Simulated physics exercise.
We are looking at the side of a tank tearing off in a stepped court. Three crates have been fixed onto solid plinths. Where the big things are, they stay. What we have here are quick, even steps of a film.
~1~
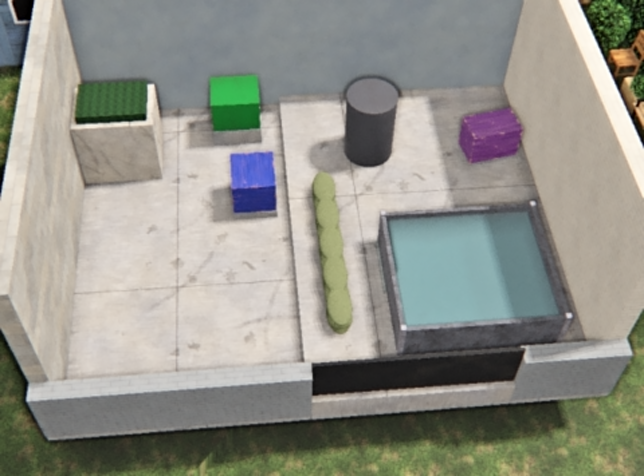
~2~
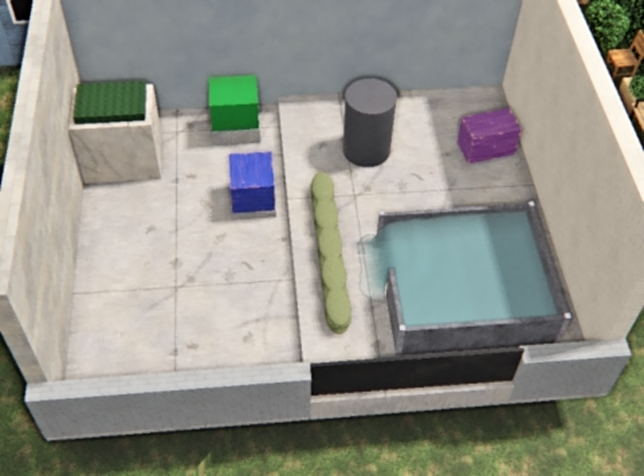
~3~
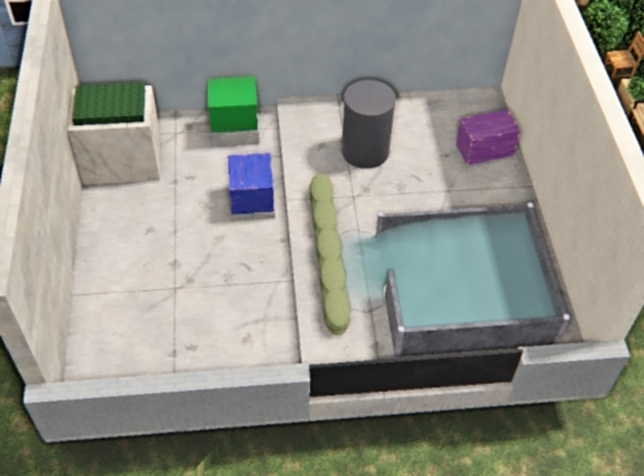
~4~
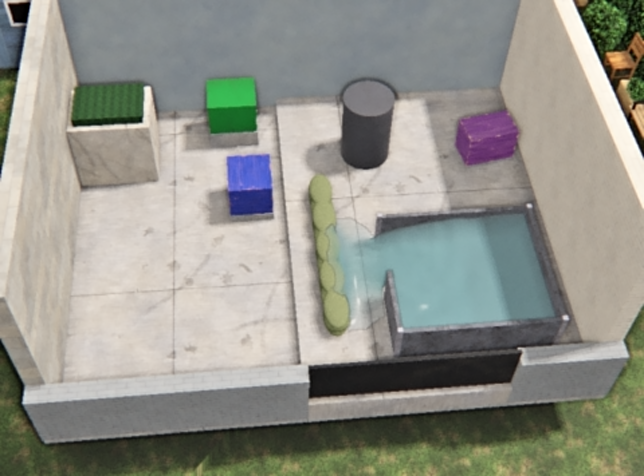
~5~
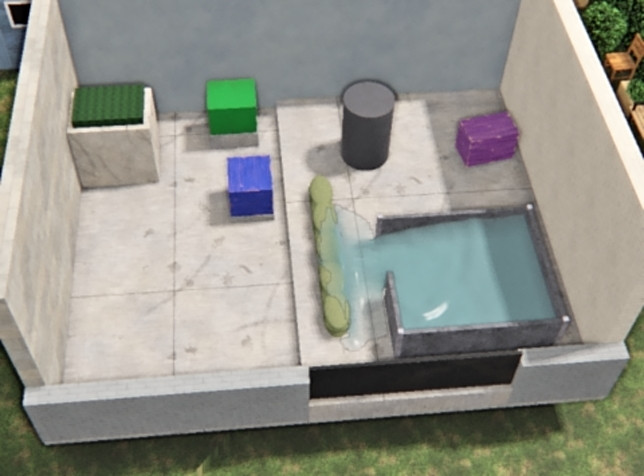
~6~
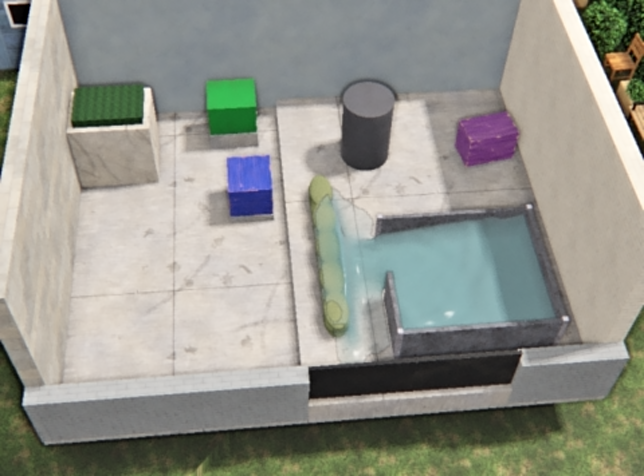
In a walled, stepped court with coloured blocks, a dark cylinder and a row of rounded green shapes, an open tank of water sits whole and still. Part of its left side tears away and water pours out leftward to the green row, then spreads along it both toward the viewer and toward the back.
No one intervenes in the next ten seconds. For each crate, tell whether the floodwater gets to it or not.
The blue crate has a tall enough plinth; the green crate has a tall enough plinth; the purple crate has too short a plinth.
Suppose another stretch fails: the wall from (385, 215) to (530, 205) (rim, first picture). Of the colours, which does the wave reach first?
It's the crate marked purple.
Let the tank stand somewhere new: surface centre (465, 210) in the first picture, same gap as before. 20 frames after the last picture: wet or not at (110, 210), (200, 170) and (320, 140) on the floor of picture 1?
Results in order - left untouched, swamped, swamped.
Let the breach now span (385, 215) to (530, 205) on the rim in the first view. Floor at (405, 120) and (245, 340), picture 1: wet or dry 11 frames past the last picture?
I'd expect the first point to be reached and the second point to stay dry.
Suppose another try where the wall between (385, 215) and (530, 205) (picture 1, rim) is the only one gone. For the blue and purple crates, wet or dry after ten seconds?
First the blue crate: It gets reached; then the purple crate: It gets reached.
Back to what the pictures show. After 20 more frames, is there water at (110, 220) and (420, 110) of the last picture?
First spot spared, second spot inundated.
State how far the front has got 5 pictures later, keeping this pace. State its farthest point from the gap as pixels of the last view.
I'd say around (326, 131).
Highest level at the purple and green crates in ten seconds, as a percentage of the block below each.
Roughly 350 per cent for the first, 40 per cent for the second.
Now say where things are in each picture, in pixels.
In the first frame, the open tank at (471, 267) is whole and still.
In the second frame, the front is at (369, 240), out from the gap at (386, 259).
In the third frame, water pours out at (385, 262) and has run to (347, 303).
In the fourth frame, the front is at (335, 225), out from the gap at (384, 264).
In the fifth frame, the front is at (347, 344), out from the gap at (384, 265).
In the sixth frame, the front is at (330, 191), out from the gap at (384, 264).
A moment on, water covers 20 % of the floor; the blue crate water round its plinth, the green crate not reached, the purple crate not reached.
Next, water covers 35 % of the floor; the blue crate water round its plinth, the green crate water round its plinth, the purple crate water round its plinth.
Then, water covers 55 % of the floor; the blue crate water round its plinth, the green crate water round its plinth, the purple crate water round its plinth.
Later, water covers 85 % of the floor; the blue crate water round its plinth, the green crate water round its plinth, the purple crate water round its plinth.
In the end, water covers 90 % of the floor; the blue crate stayed above the water, the green crate stayed above the water, the purple crate was topped.
